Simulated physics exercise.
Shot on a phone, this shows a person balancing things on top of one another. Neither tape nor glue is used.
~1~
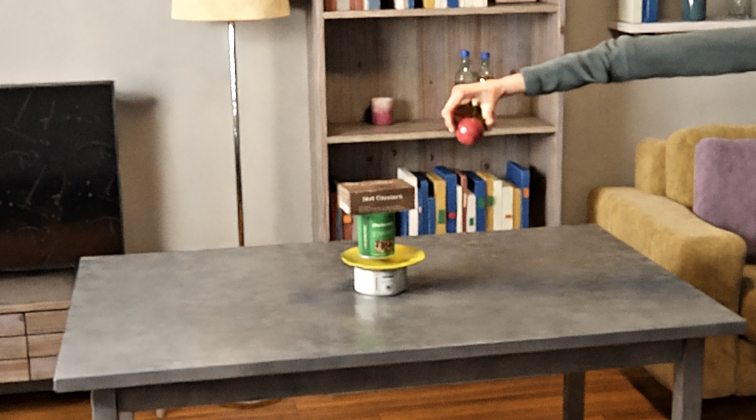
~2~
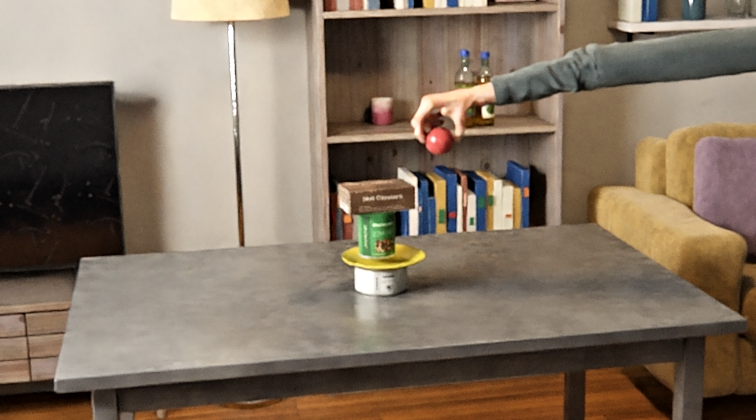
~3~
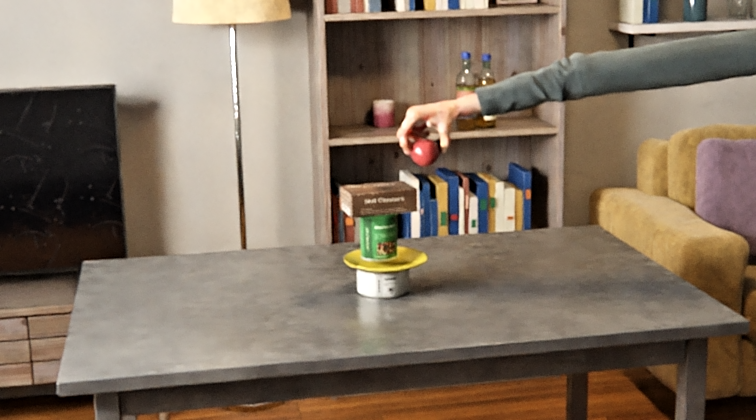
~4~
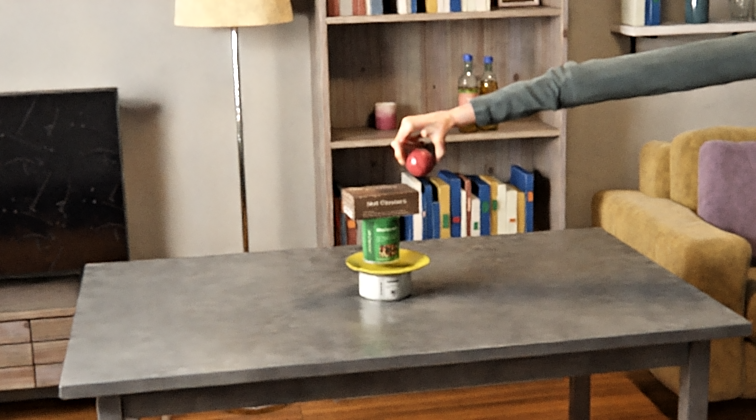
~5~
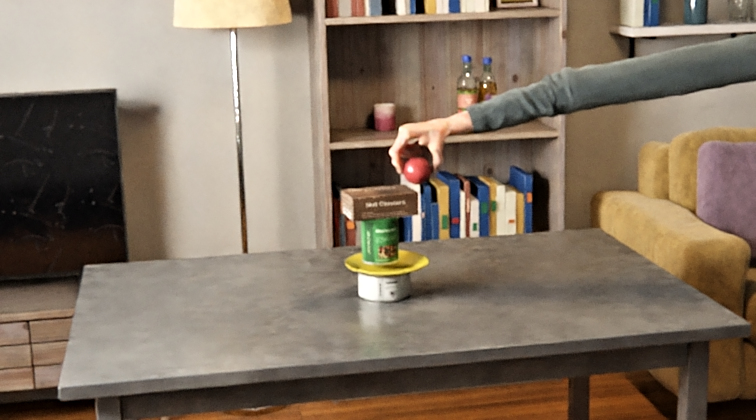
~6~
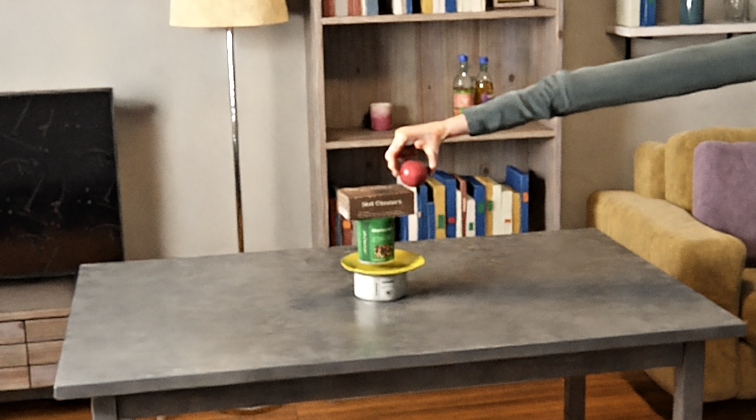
At first, a hand reaching in from the right holds a red tomato above and to the right of a stack on a gray table: a white tin, yellow plate, green tin and brown box. The hand moves left and lowers the tomato onto the box's right edge, still gripping it.
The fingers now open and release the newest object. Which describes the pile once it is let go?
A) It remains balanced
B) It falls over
It falls over.
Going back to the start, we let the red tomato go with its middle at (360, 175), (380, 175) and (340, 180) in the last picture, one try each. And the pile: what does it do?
Well, in the first case it stays steady, in the second it stays steady, and in the third it tumbles down.
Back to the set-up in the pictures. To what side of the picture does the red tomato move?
Rightwards.
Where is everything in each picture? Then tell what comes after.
Still above its spot; red tomato (470, 131); green tin (377, 231), in the first frame.
Still above its spot; red tomato (440, 141); yellow plate (384, 259), in the second frame.
Still above its spot; red tomato (425, 152); green tin (379, 234), in the third frame.
Still above its spot; red tomato (420, 162); yellow plate (388, 264), in the fourth frame.
Still above its spot; red tomato (417, 170); green tin (380, 237), in the fifth frame.
Set down, still held; red tomato (414, 173); yellow plate (383, 265), in the sixth frame.
Then, 0.30 s later than the last frame, red tomato now fallen.
Then, 0.40 s later than the last frame, things are still on the move.
Then, 0.50 s later than the last frame, as before.
When it is over, fallen, red tomato; the other 4 as before. End places, in pixels of the last picture, red tomato near (446, 274). The pile comes apart.
